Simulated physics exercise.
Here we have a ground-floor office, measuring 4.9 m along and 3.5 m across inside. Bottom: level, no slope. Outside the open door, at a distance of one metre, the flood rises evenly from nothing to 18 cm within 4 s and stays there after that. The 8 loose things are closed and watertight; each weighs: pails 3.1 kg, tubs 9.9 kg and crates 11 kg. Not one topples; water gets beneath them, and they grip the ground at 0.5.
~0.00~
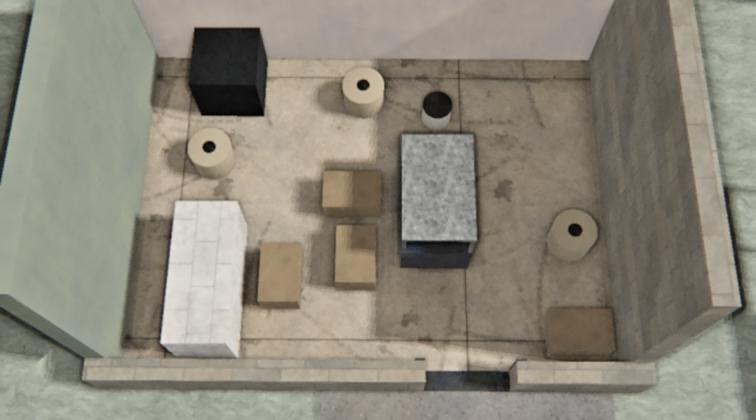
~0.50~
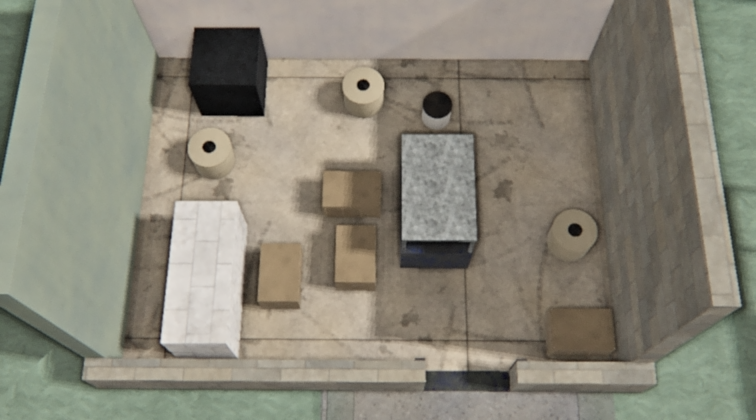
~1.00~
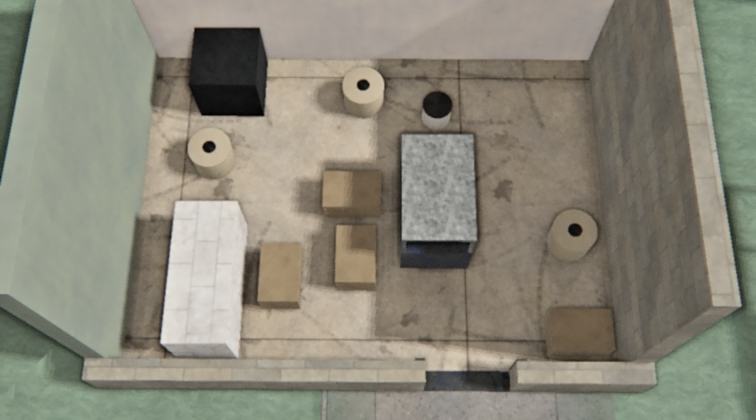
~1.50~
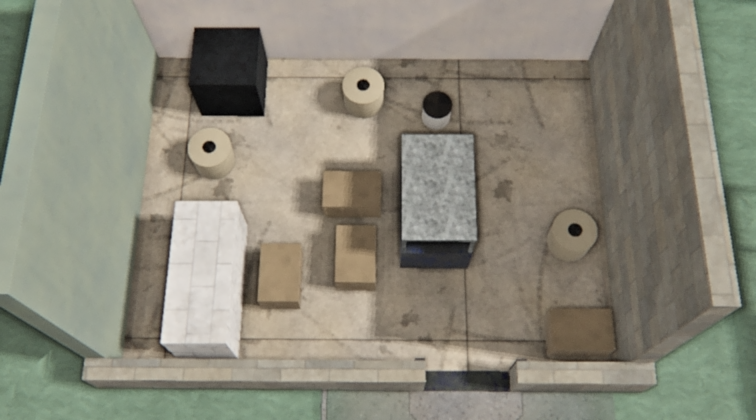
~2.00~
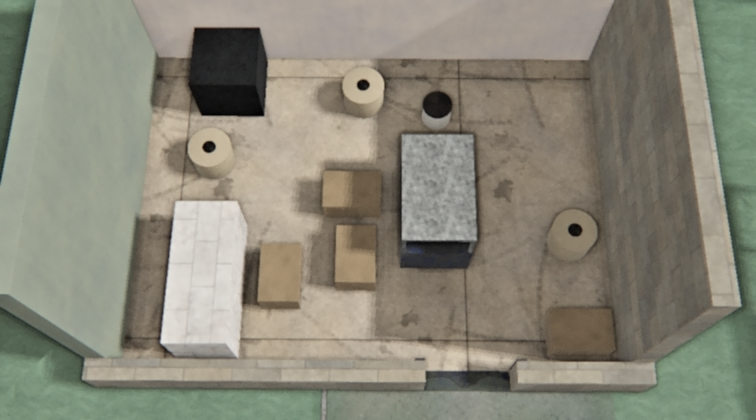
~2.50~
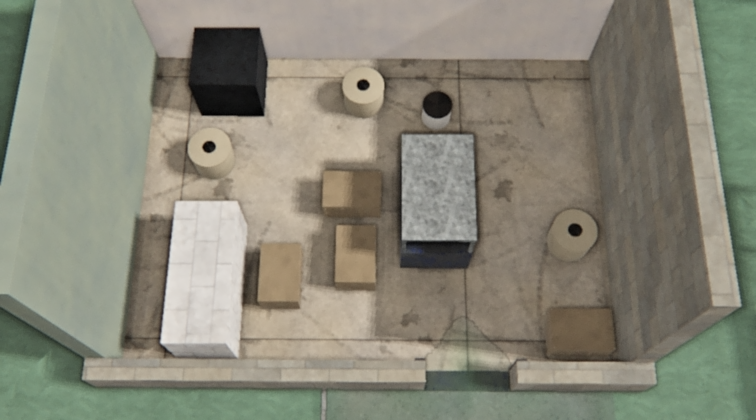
The clip opens on a high view into a walled room holding boxes, round tubs, a black block, a white block and a grey-topped table, all motionless. Outside, the ground by the doorway gradually turns greener, and finally a faint patch of water reaches just inside the opening.
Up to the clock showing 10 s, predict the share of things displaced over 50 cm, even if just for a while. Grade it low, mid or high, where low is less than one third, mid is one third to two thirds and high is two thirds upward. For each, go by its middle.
Grade: Low.
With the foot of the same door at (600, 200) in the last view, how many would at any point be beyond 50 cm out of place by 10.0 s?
2.
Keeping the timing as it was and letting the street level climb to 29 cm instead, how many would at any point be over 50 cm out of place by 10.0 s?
That would make 6 of them.
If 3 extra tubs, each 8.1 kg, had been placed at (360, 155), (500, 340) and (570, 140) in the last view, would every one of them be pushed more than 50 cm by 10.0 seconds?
Order as given - inside the limit, above the limit, inside the limit.
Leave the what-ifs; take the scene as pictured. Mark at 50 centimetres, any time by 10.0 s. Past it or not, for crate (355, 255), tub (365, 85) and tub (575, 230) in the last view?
So that's beyond it for the first, inside it for the second and beyond it for the last.
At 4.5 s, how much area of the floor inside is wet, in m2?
I'd estimate close to 4.0 m2.
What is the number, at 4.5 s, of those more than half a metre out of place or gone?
The answer is 0.
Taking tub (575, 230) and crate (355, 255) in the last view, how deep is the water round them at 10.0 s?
7 and 5 cm.
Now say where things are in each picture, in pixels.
A pail at (438, 104), on the bottom; a tub at (575, 230), on the bottom; water covers 0.0 m2; 0 of 8 have shifted, in the first frame.
A pail at (438, 104) rests on the ground; a tub at (575, 230), on the bottom; 0.0 m2 under water; 0 of 8 have shifted, in the second frame.
A pail at (438, 104) rests on the ground; a tub at (575, 230), on the bottom; 0.0 m2 under water; 0 of 8 have shifted, in the third frame.
A pail at (438, 104), on the bottom; a tub at (575, 230) rests on the ground; water covers 0.0 m2; 0 of 8 have shifted, in the fourth frame.
A pail at (438, 104), on the bottom; a tub at (575, 230) rests on the ground; 0.0 m2 under water; 0 of 8 have shifted, in the fifth frame.
A pail at (438, 104) rests on the ground; a tub at (575, 230), on the bottom; 0.2 m2 under water; 0 of 8 have shifted, in the sixth frame.
After 3.5 s 0 of 8 are over 50 cm from their spots; 0 afloat.
After 4.5 s 0 of 8 are over 50 cm from their spots; 0 afloat.
After 7.0 s 0 of 8 are over 50 cm from their spots; 0 afloat.
After 10.0 s 2 of 8 are over 50 cm from their spots, and 2 have been at some point; 4 afloat.
